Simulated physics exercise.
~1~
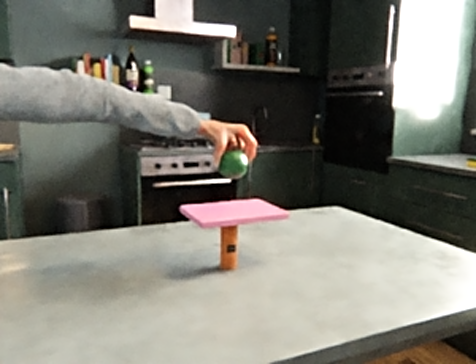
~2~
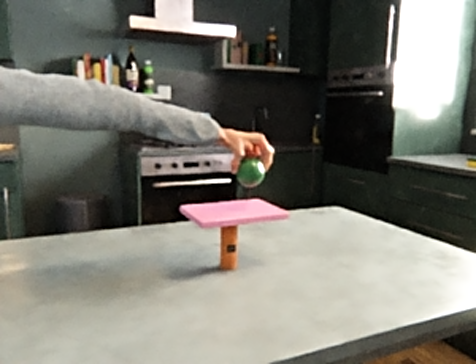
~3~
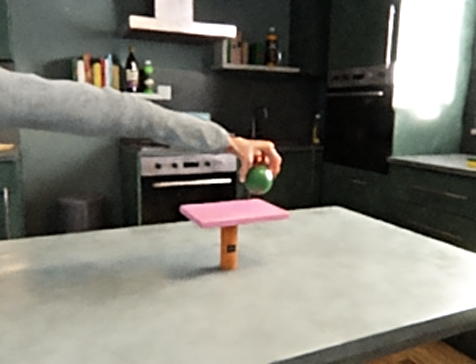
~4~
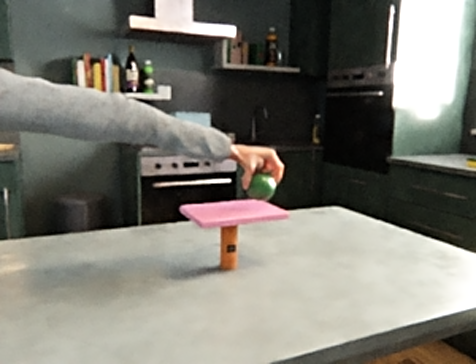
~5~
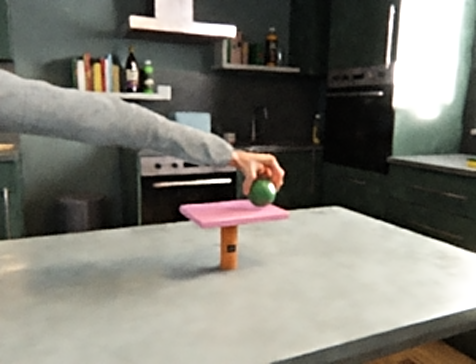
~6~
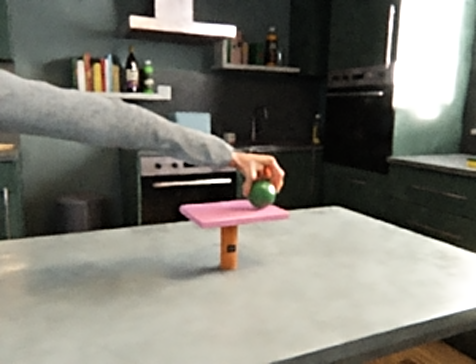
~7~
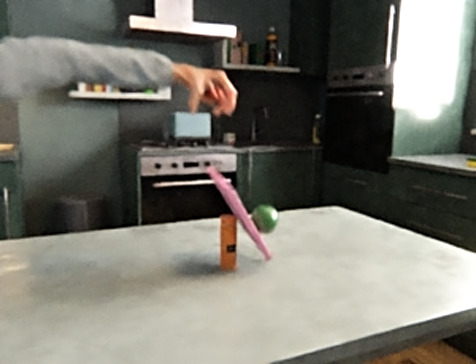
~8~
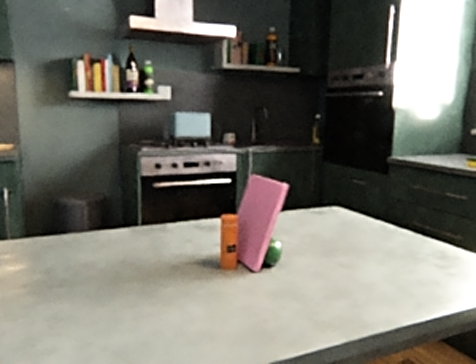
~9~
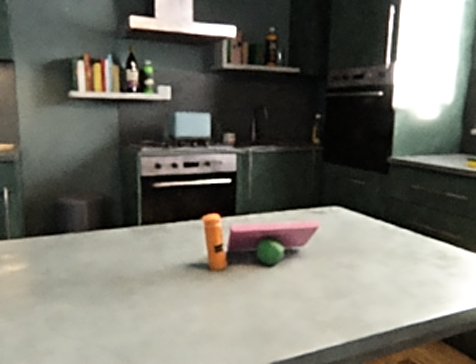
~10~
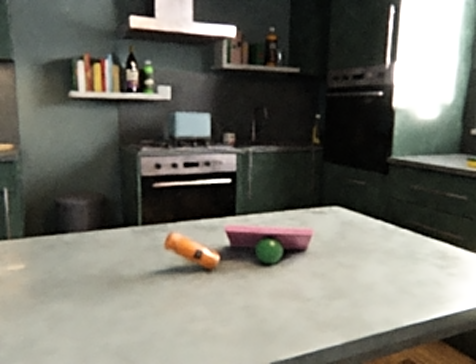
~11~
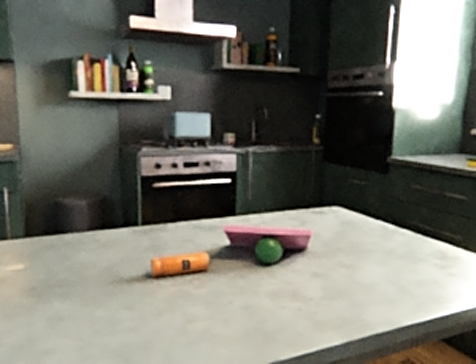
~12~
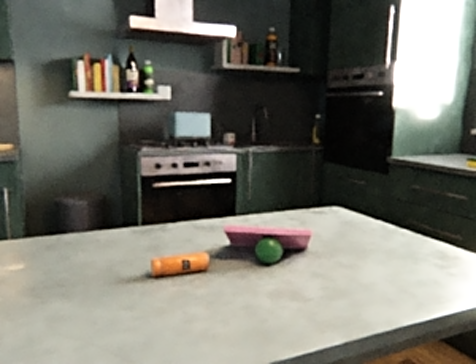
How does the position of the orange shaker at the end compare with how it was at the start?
At the start the orange shaker stands upright under the pink lid, and at the end it lies on its side on the table, to the left of the lid and apple.
